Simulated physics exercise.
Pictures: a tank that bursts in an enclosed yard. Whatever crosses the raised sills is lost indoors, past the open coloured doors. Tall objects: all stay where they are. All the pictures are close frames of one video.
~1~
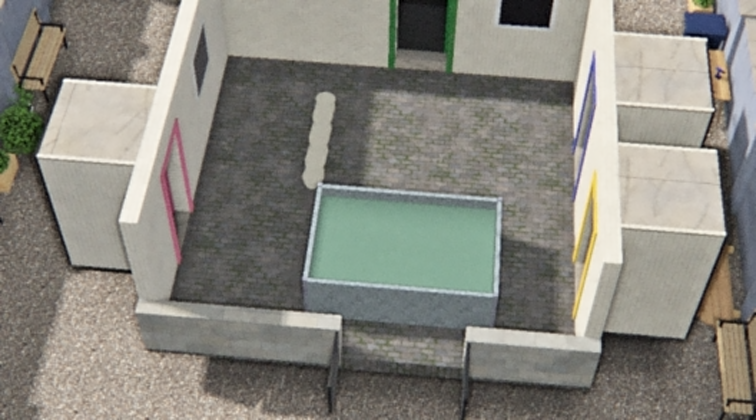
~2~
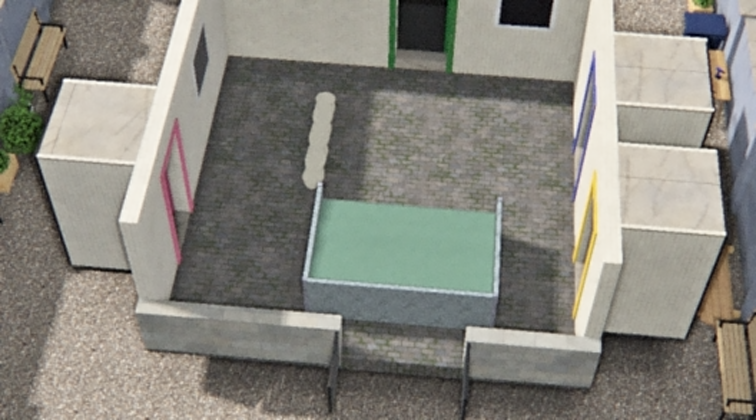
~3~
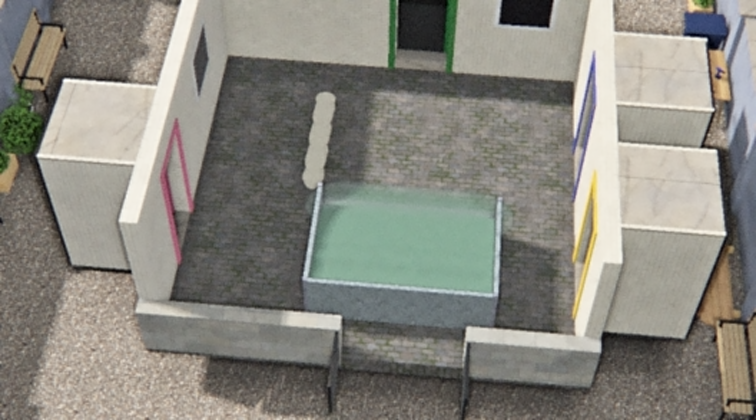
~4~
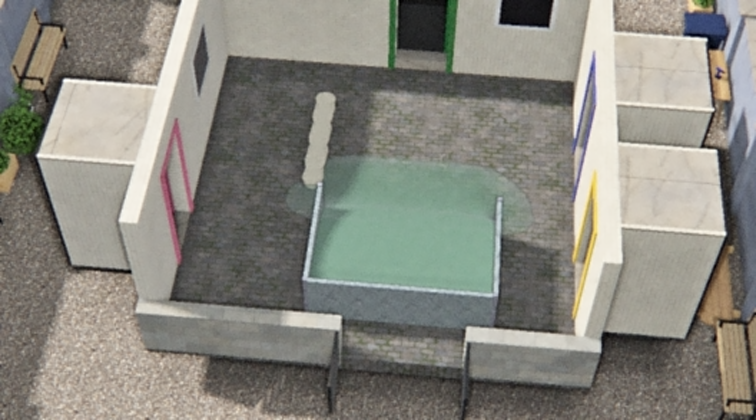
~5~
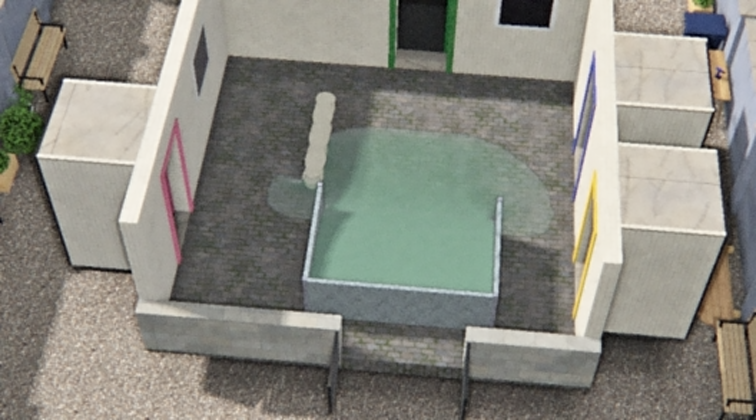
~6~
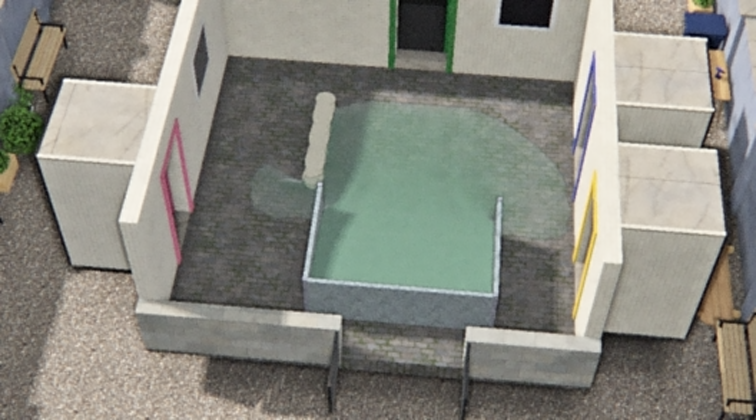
Green water pours from the far side of a tank and spreads across the paved yard.
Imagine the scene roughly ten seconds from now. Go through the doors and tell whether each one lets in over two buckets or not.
Outcome: Green door: Over two buckets. Blue door: Two buckets or fewer. Pink door: Over two buckets. Yellow door: Over two buckets.
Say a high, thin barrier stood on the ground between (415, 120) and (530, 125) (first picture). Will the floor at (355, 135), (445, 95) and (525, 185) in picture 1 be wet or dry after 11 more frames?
Results in order: Swamped / swamped / swamped.
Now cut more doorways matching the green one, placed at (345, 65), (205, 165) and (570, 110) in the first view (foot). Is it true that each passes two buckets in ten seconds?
Crosses the line; stays below the line; crosses the line.
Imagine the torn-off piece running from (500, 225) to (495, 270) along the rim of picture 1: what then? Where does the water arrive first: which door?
You want the yellow door.
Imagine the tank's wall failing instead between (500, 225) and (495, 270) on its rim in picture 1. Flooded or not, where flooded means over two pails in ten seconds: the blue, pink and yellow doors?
The blue door remains within the limit, the pink door remains within the limit and the yellow door tops the limit.
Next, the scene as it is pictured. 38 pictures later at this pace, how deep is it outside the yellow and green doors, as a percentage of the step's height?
Approx. 120 % then 50 %.
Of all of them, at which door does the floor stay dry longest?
It's the yellow door.
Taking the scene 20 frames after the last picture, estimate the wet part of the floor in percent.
My guess is around 65 in a hundred.
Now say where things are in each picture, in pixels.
In the first frame, the water tank at (405, 242) is whole and still.
In the second frame, water pours out on the water tank's far side and has run to a hidden place.
In the third frame, the front is at (314, 197), out from the gap on the water tank's far side.
In the fourth frame, the front is at (522, 196), out from the gap on the water tank's far side.
In the fifth frame, water pours out on the water tank's far side and has run to (534, 177).
In the sixth frame, water pours out on the water tank's far side and has run to (335, 110).
A moment on, water covers 55 % of the floor; the green door over two buckets in, the blue door wet at the sill, nothing in, the pink door not reached, the yellow door not reached.
Next, water covers 60 % of the floor; the green door far over two buckets in, the blue door wet at the sill, nothing in, the pink door wet at the sill, nothing in, the yellow door not reached.
Then, water covers 65 % of the floor; the green door far over two buckets in, the blue door wet at the sill, nothing in, the pink door wet at the sill, nothing in, the yellow door not reached.
Later, water covers 95 % of the floor; the green door far over two buckets in, the blue door wet at the sill, nothing in, the pink door under two buckets in, the yellow door under two buckets in.
In the end, water covers 95 % of the floor; the green door far over two buckets in, the blue door wet at the sill, nothing in, the pink door over two buckets in, the yellow door over two buckets in.
